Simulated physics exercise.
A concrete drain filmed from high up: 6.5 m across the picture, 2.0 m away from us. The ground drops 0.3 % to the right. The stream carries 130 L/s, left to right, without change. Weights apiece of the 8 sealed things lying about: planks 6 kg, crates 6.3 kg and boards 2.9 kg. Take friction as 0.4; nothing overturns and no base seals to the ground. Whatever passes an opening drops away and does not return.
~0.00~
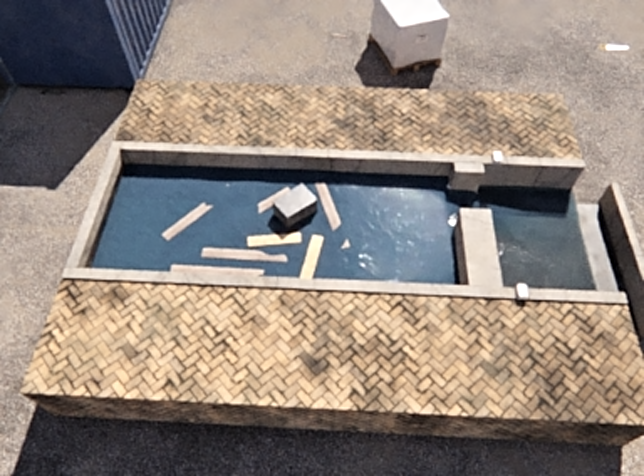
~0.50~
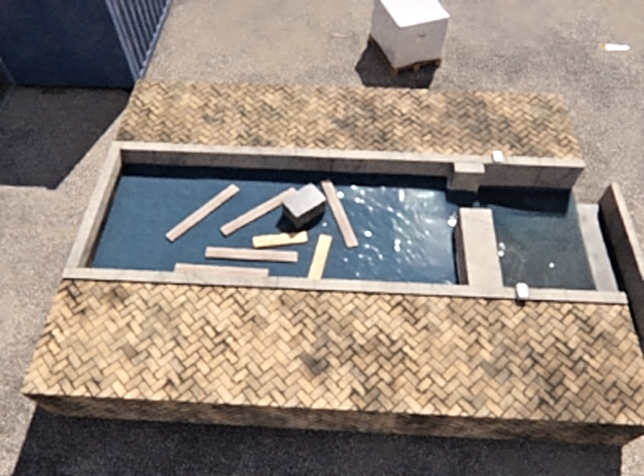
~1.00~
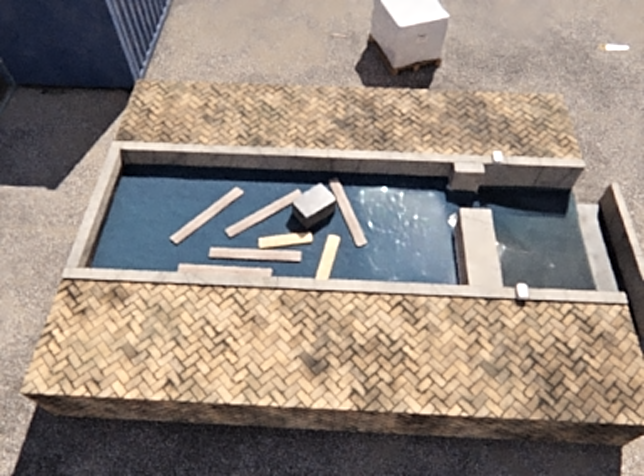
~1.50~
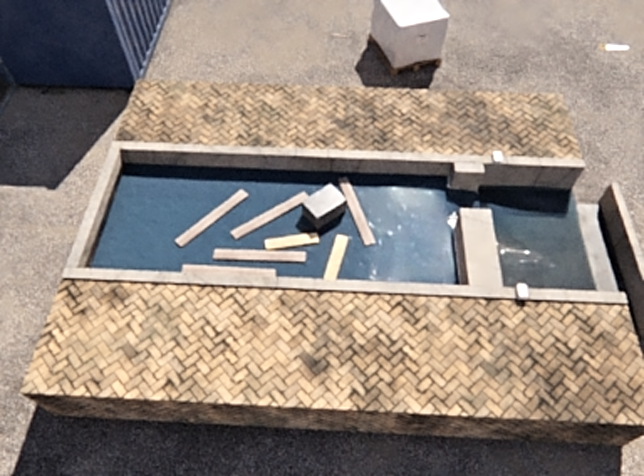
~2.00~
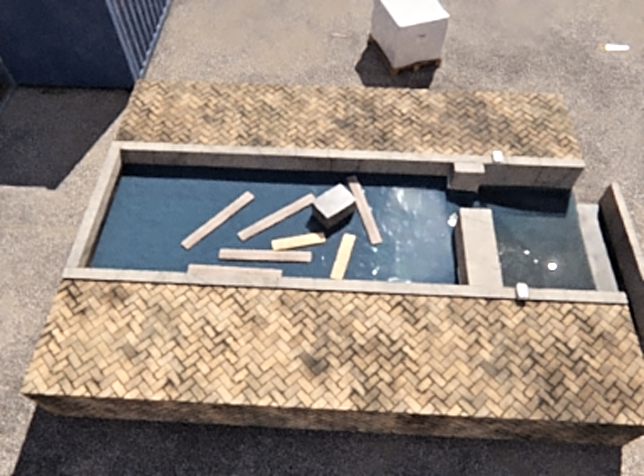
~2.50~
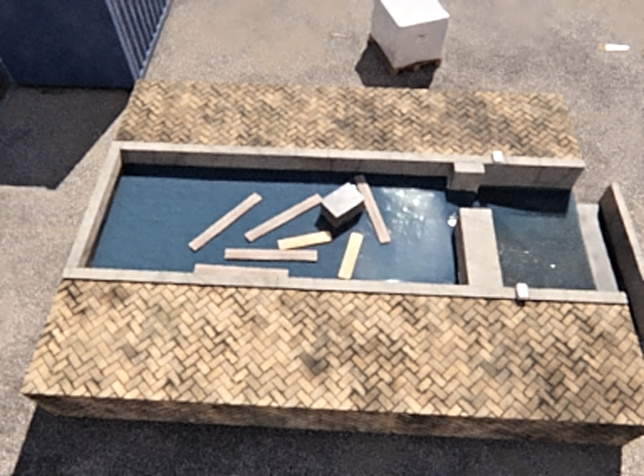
A long pool of dark blue water edged with pale walls and patterned brick held a grey crate and several loose planks, which all floated slowly to the right, staying close together.
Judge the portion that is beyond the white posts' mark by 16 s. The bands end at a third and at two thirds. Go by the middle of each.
That comes to under a third.
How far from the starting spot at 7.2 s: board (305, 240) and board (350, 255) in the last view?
In turn: 140 cm, 150 cm.
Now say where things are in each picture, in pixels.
In the first frame, a crate at (295, 200) floats; a plank at (331, 213), afloat; about 2470 L in view; 0 of 8 have shifted.
In the second frame, a crate at (304, 200), afloat, 12 cm from its start; a plank at (338, 211), afloat, 10 cm from its start; 24 cm deep round most things; 8 of 8 have shifted.
In the third frame, a crate at (314, 200) floats, 26 cm from its start; a plank at (347, 210), afloat, 22 cm from its start; 24 cm deep round most things; 8 of 8 have shifted.
In the fourth frame, a crate at (324, 200), afloat, 40 cm from its start; a plank at (356, 210) floats, 35 cm from its start; 24 cm deep round most things; 8 of 8 have shifted.
In the fifth frame, a crate at (334, 201), afloat, 53 cm from its start; a plank at (363, 208), afloat, 46 cm from its start; 24 cm deep round most things; 8 of 8 have shifted.
In the sixth frame, a crate at (343, 200), afloat, 65 cm from its start; a plank at (371, 207) floats, 57 cm from its start; about 2500 L in view; 8 of 8 have shifted.
After 3.5 s 0 of 8 are over the mark; 8 afloat.
After 7.2 s 0 of 8 are over the mark; 8 afloat.
After 12.0 s 0 of 8 are over the mark; 8 afloat.
After 16.0 s 0 of 8 are over the mark; 8 afloat.
